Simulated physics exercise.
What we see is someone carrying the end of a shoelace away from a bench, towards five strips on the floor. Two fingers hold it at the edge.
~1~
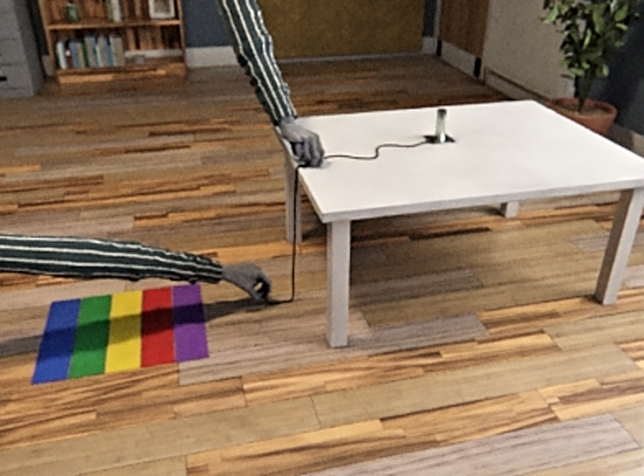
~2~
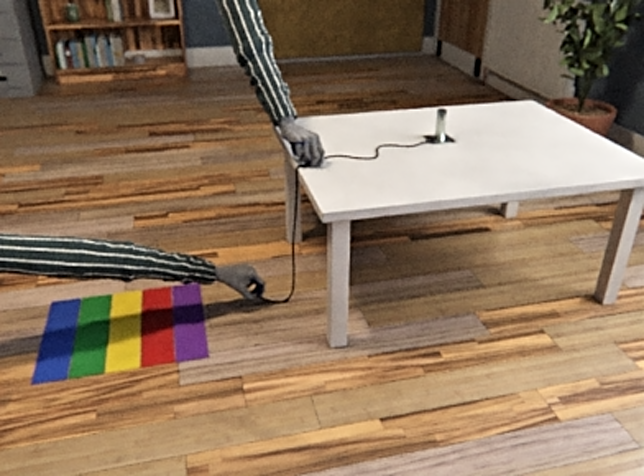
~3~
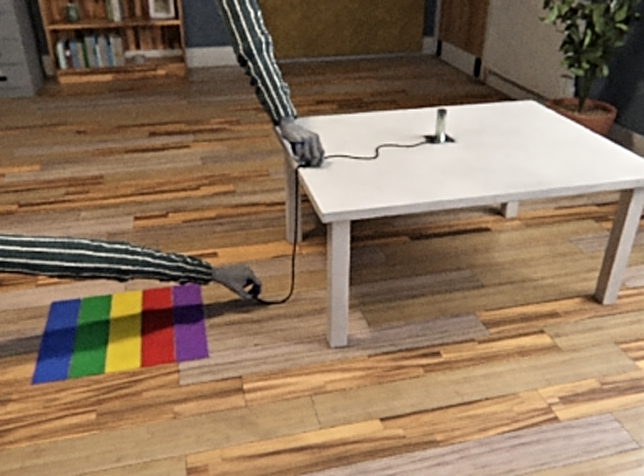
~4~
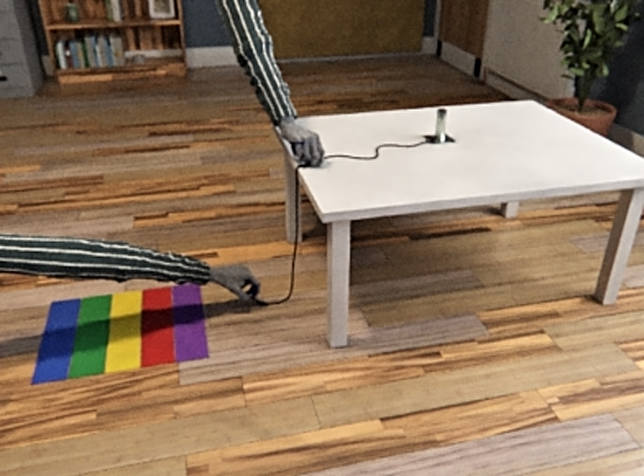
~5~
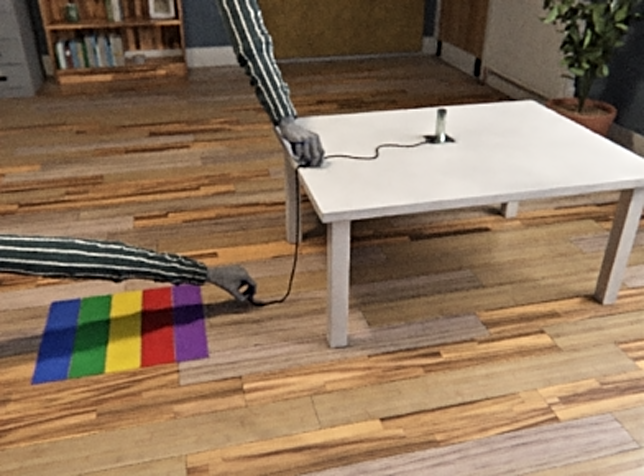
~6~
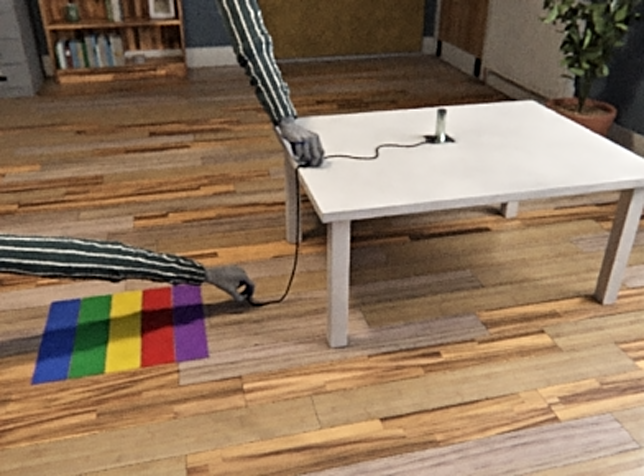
We see one hand pinching a dark cord at the edge of a white table while another, low by five coloured strips on the floor, holds its end and draws it slightly left.
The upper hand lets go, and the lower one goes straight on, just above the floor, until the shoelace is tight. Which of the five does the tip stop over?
The end stops over the yellow strip.
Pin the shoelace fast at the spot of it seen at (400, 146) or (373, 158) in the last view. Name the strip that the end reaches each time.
One after the other, yellow; red.
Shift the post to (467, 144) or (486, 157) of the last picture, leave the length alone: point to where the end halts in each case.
The places are (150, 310) and (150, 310).
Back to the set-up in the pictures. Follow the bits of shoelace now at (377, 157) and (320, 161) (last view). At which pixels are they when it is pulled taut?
Near (350, 155) and (292, 171).
Early on, end near (173, 307); over purple.
Midway, end near (140, 312); over yellow.
At the end of the slack, end near (121, 314); over yellow. It gets as far as the yellow strip.
